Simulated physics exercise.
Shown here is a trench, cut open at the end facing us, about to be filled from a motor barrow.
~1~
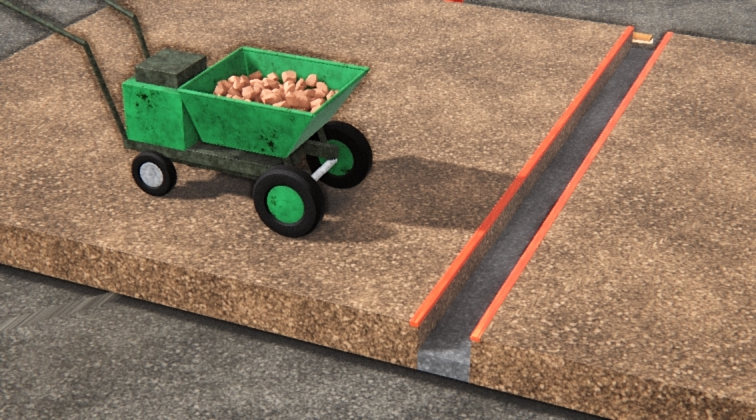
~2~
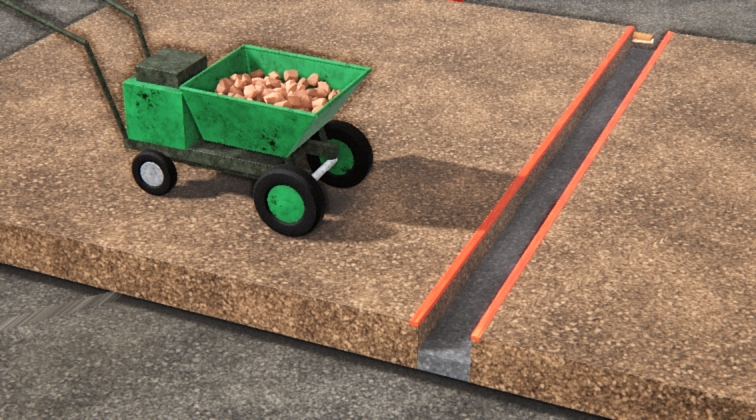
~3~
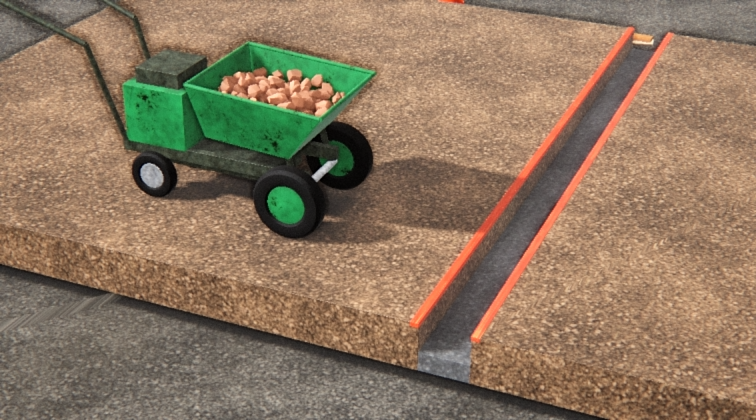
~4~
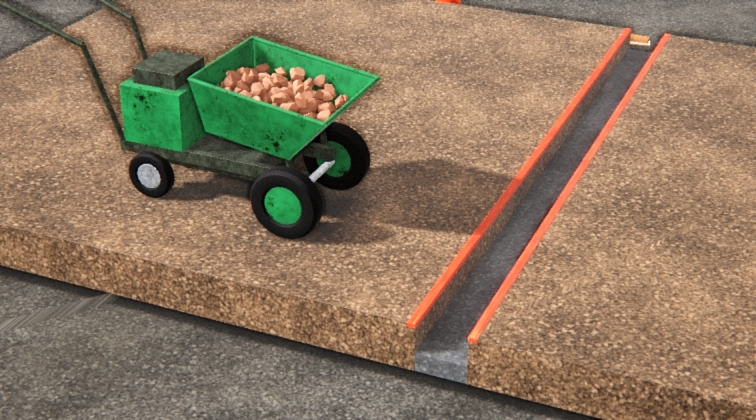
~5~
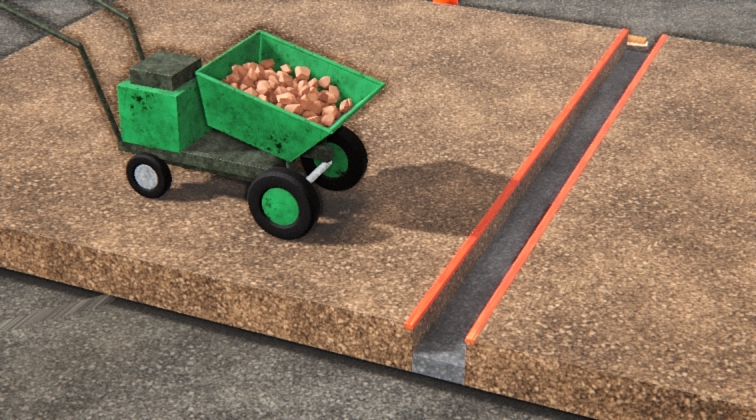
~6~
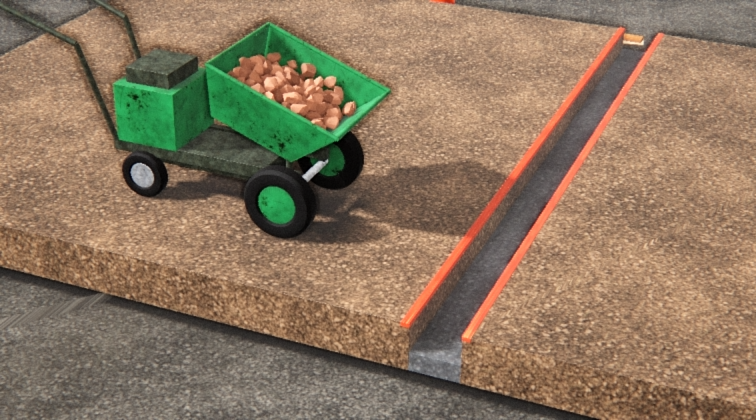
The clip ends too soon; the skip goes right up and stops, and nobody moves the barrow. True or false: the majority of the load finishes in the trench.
False.
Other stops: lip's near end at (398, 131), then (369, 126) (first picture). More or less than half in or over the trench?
Place one, the greater portion; place two, the greater portion.
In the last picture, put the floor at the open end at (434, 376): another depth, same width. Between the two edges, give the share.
Some 30 per cent.
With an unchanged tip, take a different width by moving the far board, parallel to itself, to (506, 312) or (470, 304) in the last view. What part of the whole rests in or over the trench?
Around 30 percent first, around 30 percent second.
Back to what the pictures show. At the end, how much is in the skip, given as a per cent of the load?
I'd say around 5 per cent.
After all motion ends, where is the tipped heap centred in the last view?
Near (438, 235), more or less.
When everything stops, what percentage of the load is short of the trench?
65 percent.
Soon after the last picture, skip tipped steeply; all in the skip.
A little later, skip tipped right over; most in the skip; a small part short of the trench; a stray few in or heaped over the trench; a stray few falling.
Later still, skip tipped right over; about a quarter in the skip; about two thirds short of the trench; about a quarter in or heaped over the trench; a stray few beyond it.
By the end, skip tipped right over; a small part in the skip; about two thirds short of the trench; about a third in or heaped over the trench; a stray few beyond it.
